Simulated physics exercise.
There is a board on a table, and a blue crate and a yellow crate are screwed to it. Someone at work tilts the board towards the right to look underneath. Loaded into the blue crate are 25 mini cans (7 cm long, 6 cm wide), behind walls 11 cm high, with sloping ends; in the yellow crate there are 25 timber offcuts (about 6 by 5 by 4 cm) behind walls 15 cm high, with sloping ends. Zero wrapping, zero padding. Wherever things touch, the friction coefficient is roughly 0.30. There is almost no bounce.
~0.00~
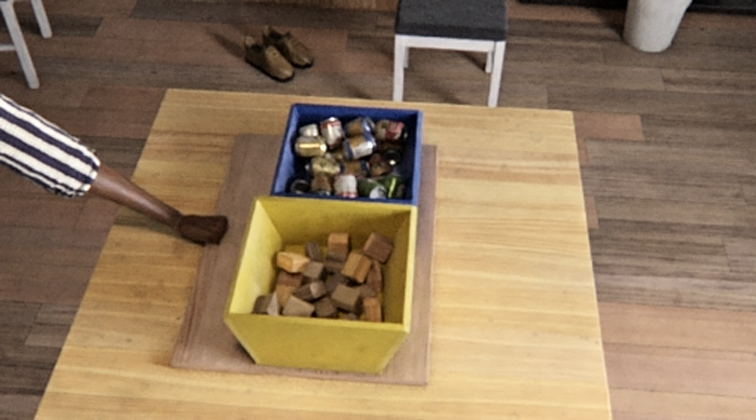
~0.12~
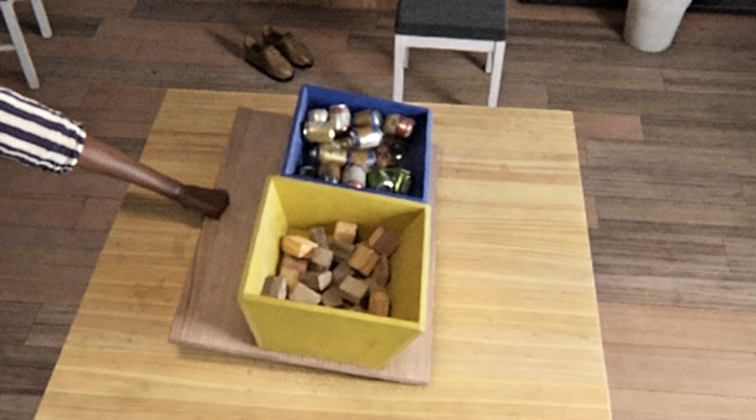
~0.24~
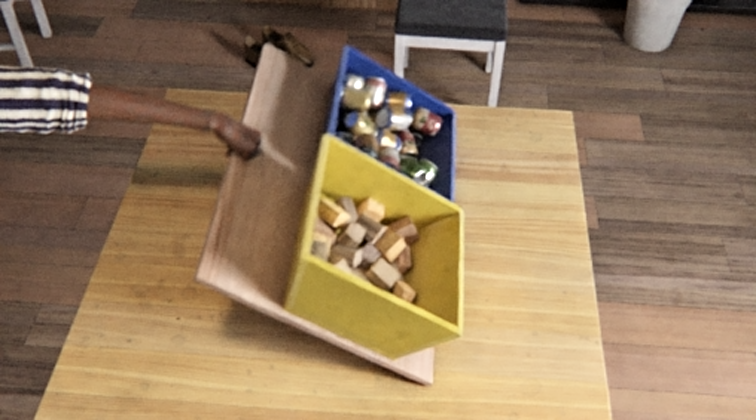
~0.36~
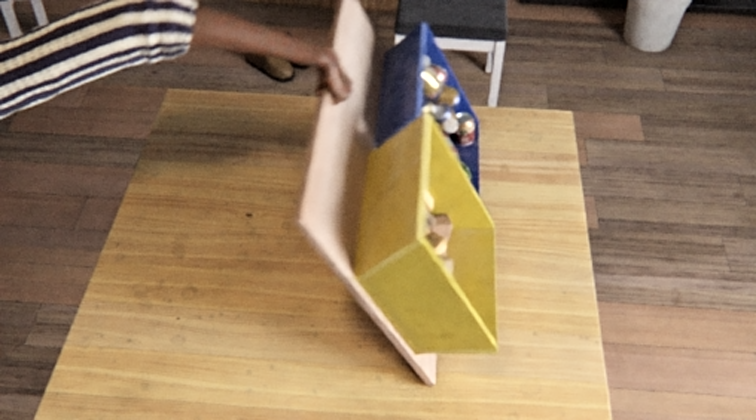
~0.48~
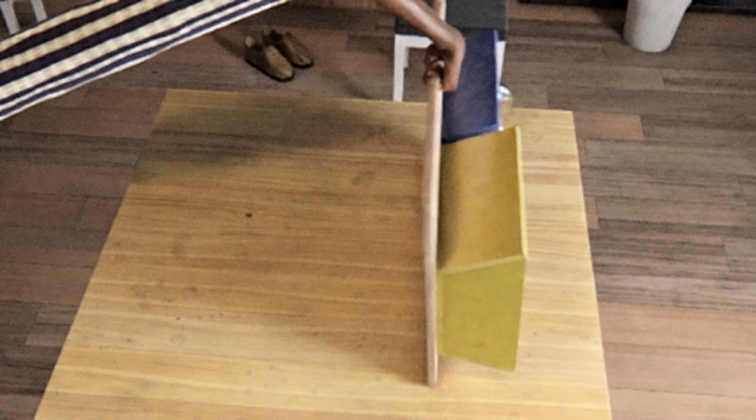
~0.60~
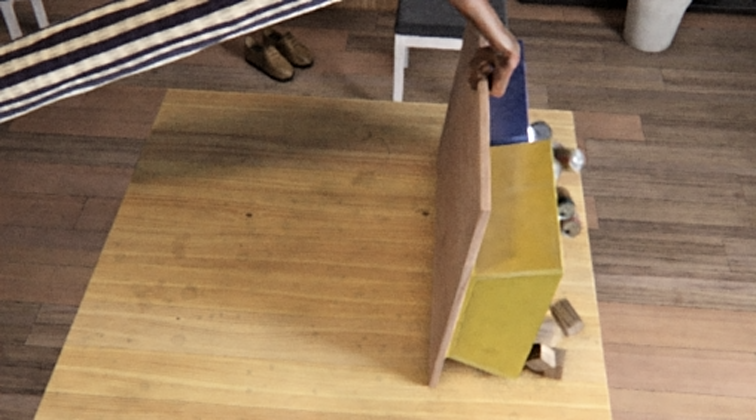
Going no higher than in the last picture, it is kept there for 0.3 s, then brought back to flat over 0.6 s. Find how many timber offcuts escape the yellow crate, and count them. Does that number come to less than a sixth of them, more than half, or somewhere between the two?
More than half.
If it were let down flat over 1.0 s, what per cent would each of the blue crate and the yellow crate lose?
Blue crate 100, yellow crate 100 per cent.
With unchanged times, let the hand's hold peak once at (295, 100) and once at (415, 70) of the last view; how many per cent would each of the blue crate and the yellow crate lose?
First try, then second: The blue crate sheds 20 then 100 per cent, and the yellow crate sheds 0 then 80 per cent.
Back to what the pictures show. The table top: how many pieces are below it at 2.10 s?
Count: Roughly 35.
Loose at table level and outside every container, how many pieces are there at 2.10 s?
Roughly 16.
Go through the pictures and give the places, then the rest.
In the first picture (places track the rim corner closest to us here, unless another is named), yellow crate (403, 327); blue crate (by its farthest rim corner) (295, 105); tipped 0°; all still inside.
The second picture shows yellow crate (419, 326); blue crate (306, 86); tipped 10°.
The third picture shows yellow crate (459, 331); tipped 34°.
The fourth picture shows yellow crate (497, 347); tipped 62°.
The fifth picture shows yellow crate (515, 367); tipped 86°.
The sixth picture shows yellow crate (518, 375); tipped 96°; 24 out.
After 0.84 s, tilt 96°; the blue crate is down by 25 of 25 and the yellow crate is down by 24 of 25.
After 1.14 s, tilt 62°; the blue crate is down by 25 of 25 and the yellow crate is down by 25 of 25.
After 1.56 s, tilt 0°; the blue crate is down by 25 of 25 and the yellow crate is down by 25 of 25.
Outcome (at 2.10 s), the blue crate is down by 25 of 25 and the yellow crate is down by 25 of 25. Asked share, 25 of 25, 100 per cent.
